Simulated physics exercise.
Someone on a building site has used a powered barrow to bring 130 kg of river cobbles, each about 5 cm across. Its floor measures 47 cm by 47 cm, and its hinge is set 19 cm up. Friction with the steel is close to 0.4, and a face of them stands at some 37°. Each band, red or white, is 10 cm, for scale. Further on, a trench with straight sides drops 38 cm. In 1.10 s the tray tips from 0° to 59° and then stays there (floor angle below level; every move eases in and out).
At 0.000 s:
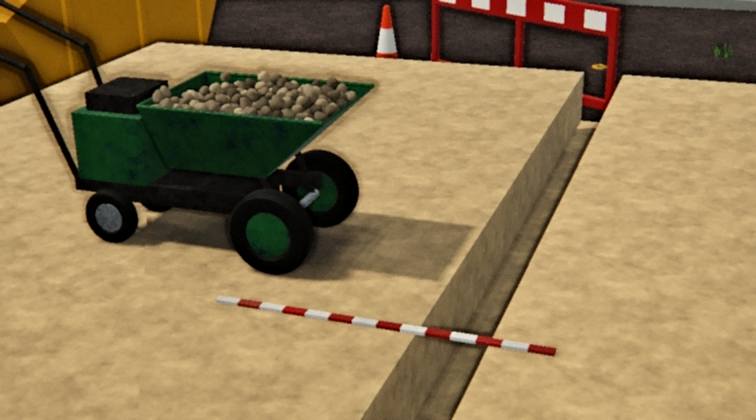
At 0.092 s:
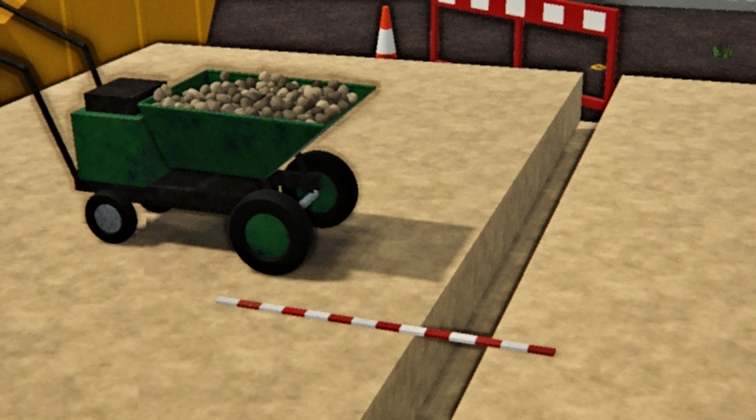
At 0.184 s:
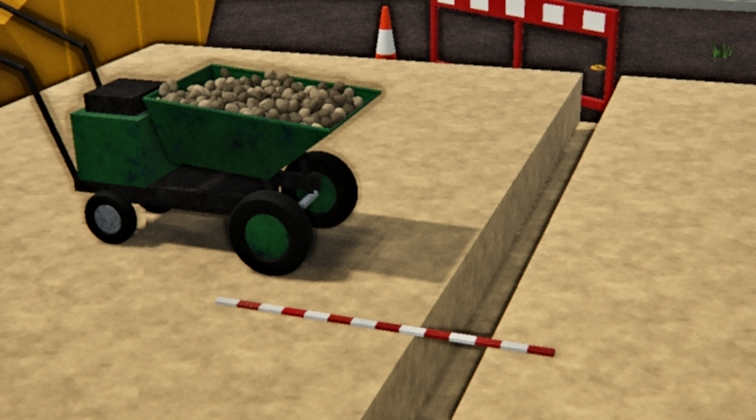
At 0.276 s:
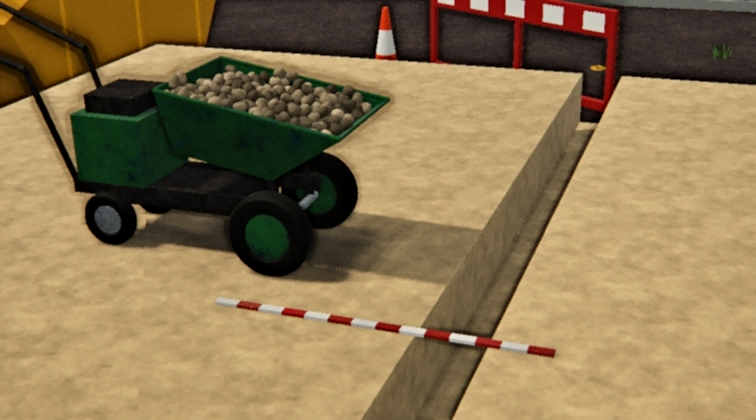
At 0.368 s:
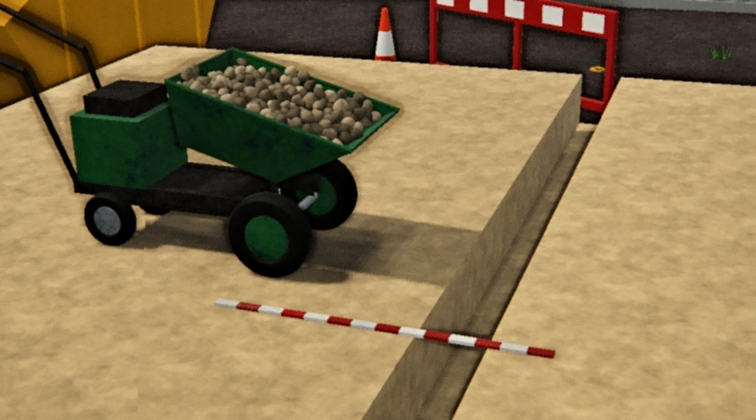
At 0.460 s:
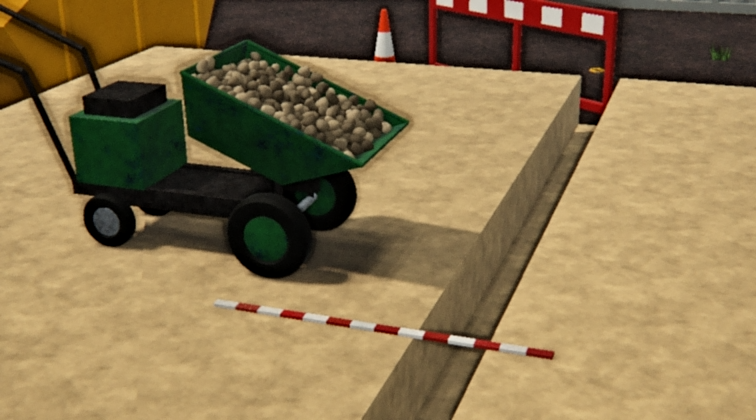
On a building site, a green powered barrow full of rounded stones stood left of a straight trench, and its tray slowly tilted, the back rising and the front lip dipping toward the right.
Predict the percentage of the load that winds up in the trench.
My prediction is about 85 per cent.
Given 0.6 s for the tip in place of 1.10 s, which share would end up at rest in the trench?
It would be near 85 percent.
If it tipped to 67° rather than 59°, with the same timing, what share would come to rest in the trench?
Roughly 80 percent.
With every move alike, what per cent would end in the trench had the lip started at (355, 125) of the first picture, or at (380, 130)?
Estimates: 90 % then 65 %.
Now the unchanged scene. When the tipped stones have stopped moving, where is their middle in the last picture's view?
(480, 327).
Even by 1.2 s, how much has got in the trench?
Around 10 per cent of it.
After 0.8 s the floor is at 49°; 100 % in the tray; the foremost stones are at (420, 189).
After 1.2 s the floor is at 59°; 74 % in the tray, 14 % short of the trench, 12 % in the trench; the foremost stones are at (495, 321).
After 1.5 s the floor is at 59°; 35 % in the tray, 15 % short of the trench, 49 % in the trench; the foremost stones are at (518, 322).
After 3.5 s the floor is at 59°; 0 % in the tray, 15 % short of the trench, 85 % in the trench; the foremost stones are at (515, 328).
